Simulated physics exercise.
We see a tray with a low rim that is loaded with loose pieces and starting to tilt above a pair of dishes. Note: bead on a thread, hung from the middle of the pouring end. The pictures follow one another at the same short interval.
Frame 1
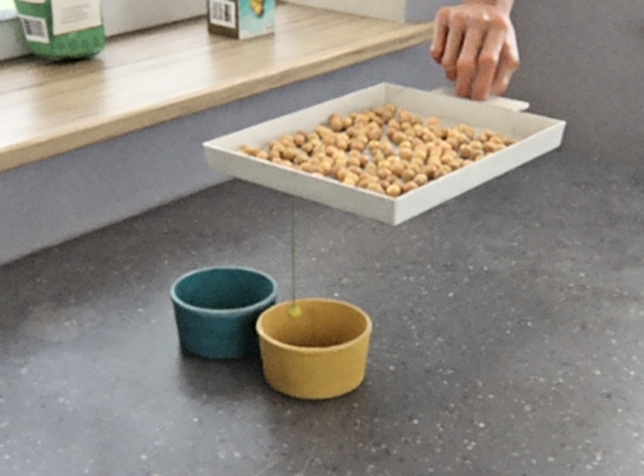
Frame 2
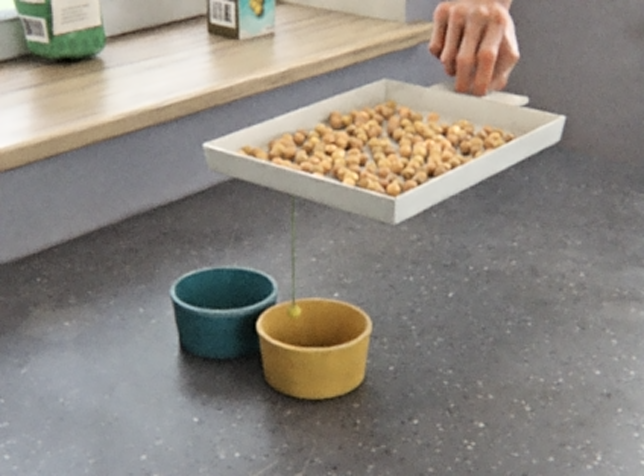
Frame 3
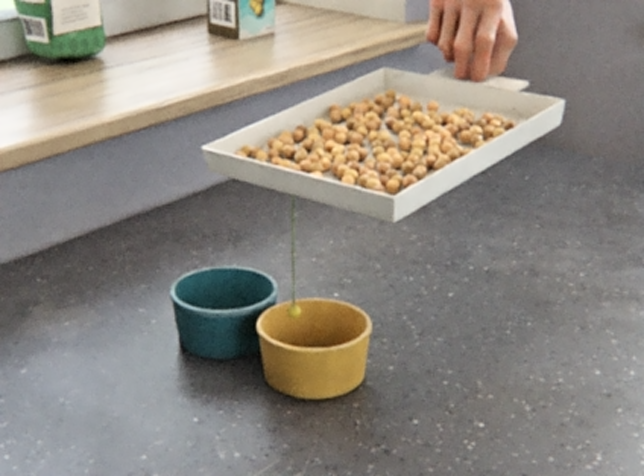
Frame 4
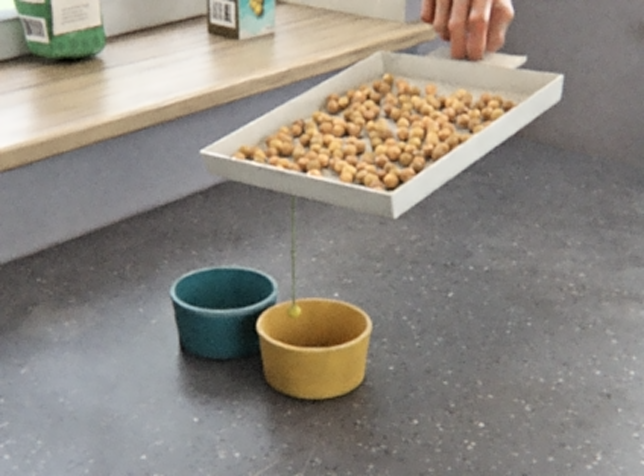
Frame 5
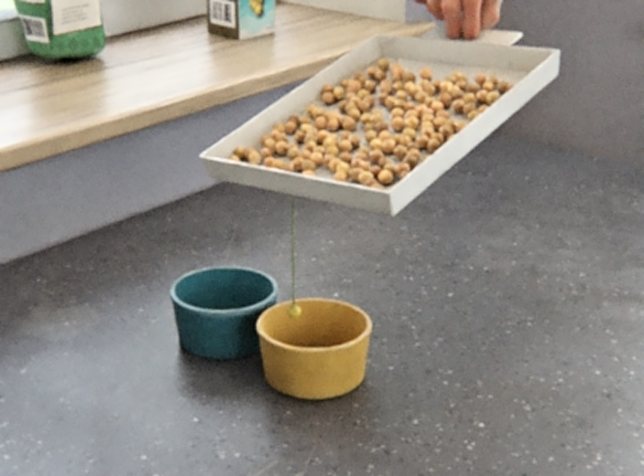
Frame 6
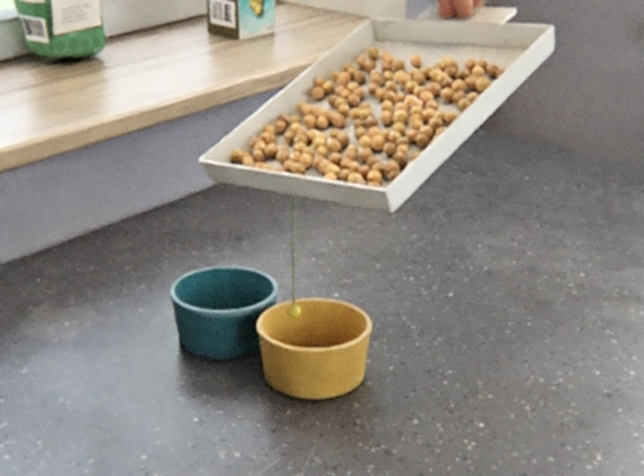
A hand lifts the far end of a tray of round beads, tilting it steeper.
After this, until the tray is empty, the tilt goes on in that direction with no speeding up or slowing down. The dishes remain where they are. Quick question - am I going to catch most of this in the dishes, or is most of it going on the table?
The amount caught is going to be smaller than the amount missed.
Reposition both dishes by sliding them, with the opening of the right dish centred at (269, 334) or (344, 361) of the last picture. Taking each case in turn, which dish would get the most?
Well, first the left-hand one, then the left-hand one.
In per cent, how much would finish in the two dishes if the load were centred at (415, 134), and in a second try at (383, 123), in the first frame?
The first start yields 20 per cent, the second 20 per cent.
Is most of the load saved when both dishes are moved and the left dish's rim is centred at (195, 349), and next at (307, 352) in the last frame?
First try: A minority; second try: A minority.
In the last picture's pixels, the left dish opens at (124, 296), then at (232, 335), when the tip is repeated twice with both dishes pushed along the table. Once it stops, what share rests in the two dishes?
The first position comes out at 70 per cent, the other at 40 per cent.
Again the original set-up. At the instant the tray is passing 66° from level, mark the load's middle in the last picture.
Its middle sits at about pixel (270, 144).
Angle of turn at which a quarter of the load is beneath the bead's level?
A tilt of roughly 90°.
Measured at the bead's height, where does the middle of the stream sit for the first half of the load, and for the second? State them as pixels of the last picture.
It passes near (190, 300) first and then near (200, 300).
Soon, tray tipped steeply; nearly all on the tray; a small part in the air.
A while on, tray tipped past a quarter turn; a small part on the tray; a small part in the left dish; about two thirds outside both; about a quarter in the air.
Towards the end, tray tipped past a quarter turn; about a quarter in the left dish; most outside both.
Finally, tray tipped past a quarter turn; none in the right dish; about a quarter in the left dish; most outside both.
